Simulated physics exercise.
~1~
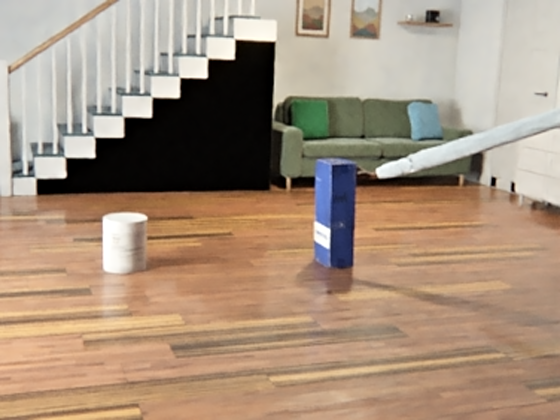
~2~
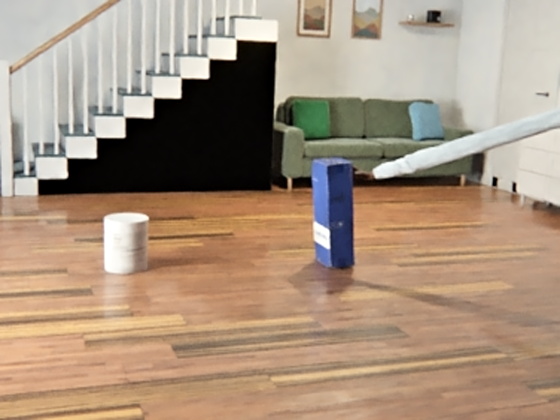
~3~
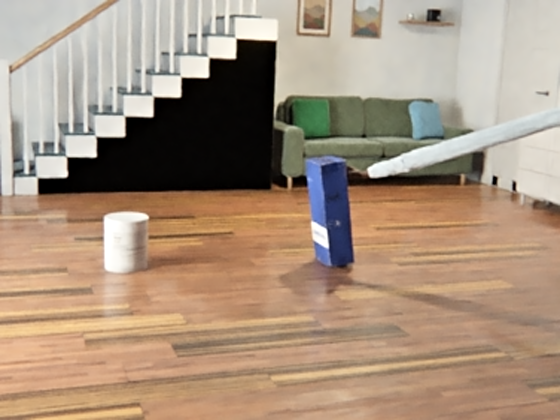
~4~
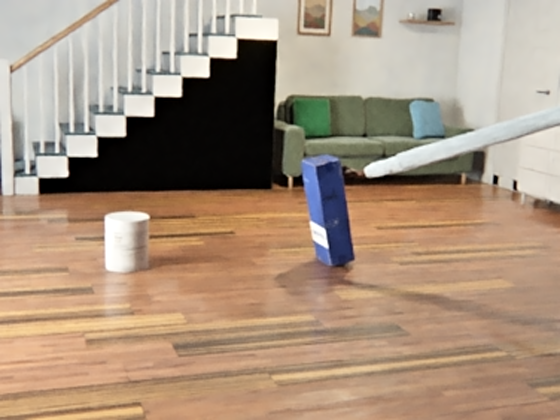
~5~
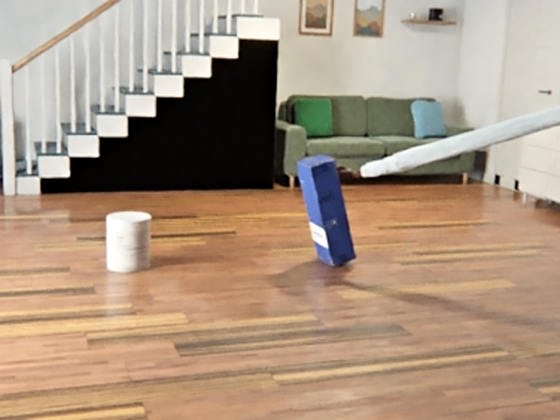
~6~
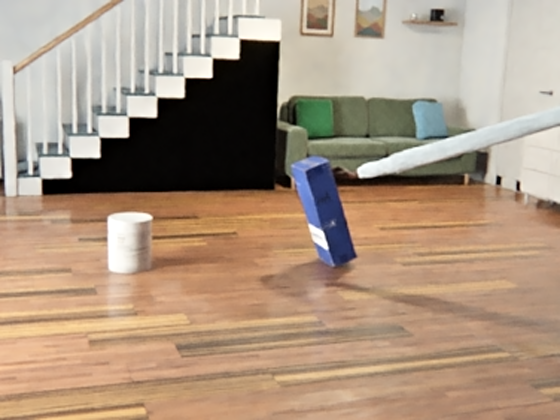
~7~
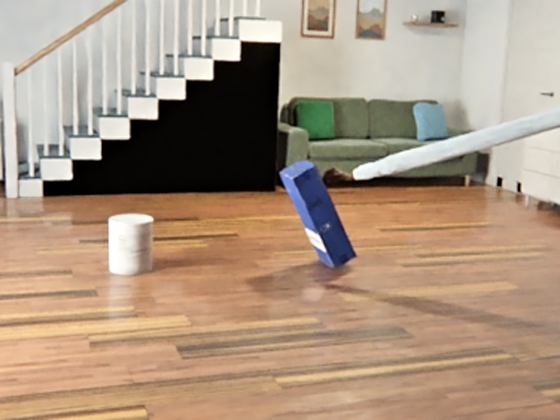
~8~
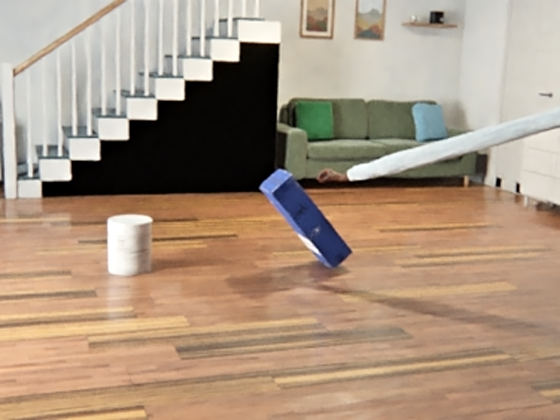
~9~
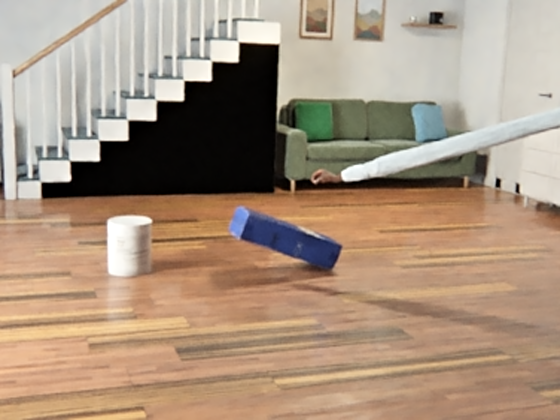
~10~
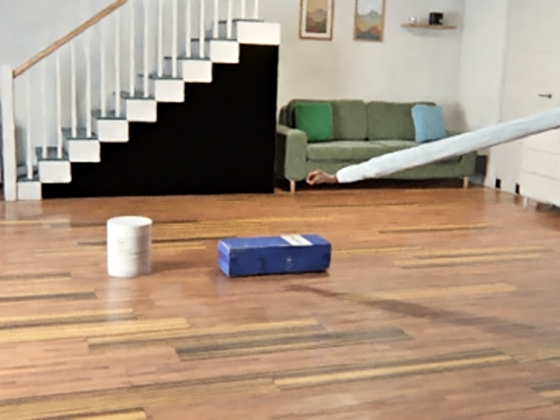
In a bright living room, seen from low across a glossy wooden floor by a slightly swaying camera, a white staircase rises at the left and a green sofa stands at the back. A tall blue box stands upright near the centre, with a white pail to its left. A pale-sleeved arm reaches in from the right, its fingertip pushing the box near its top. The box leans left, tilting steadily further as the finger follows. It then topples away from the hand and ends lying on its side, close to the unmoved pail.
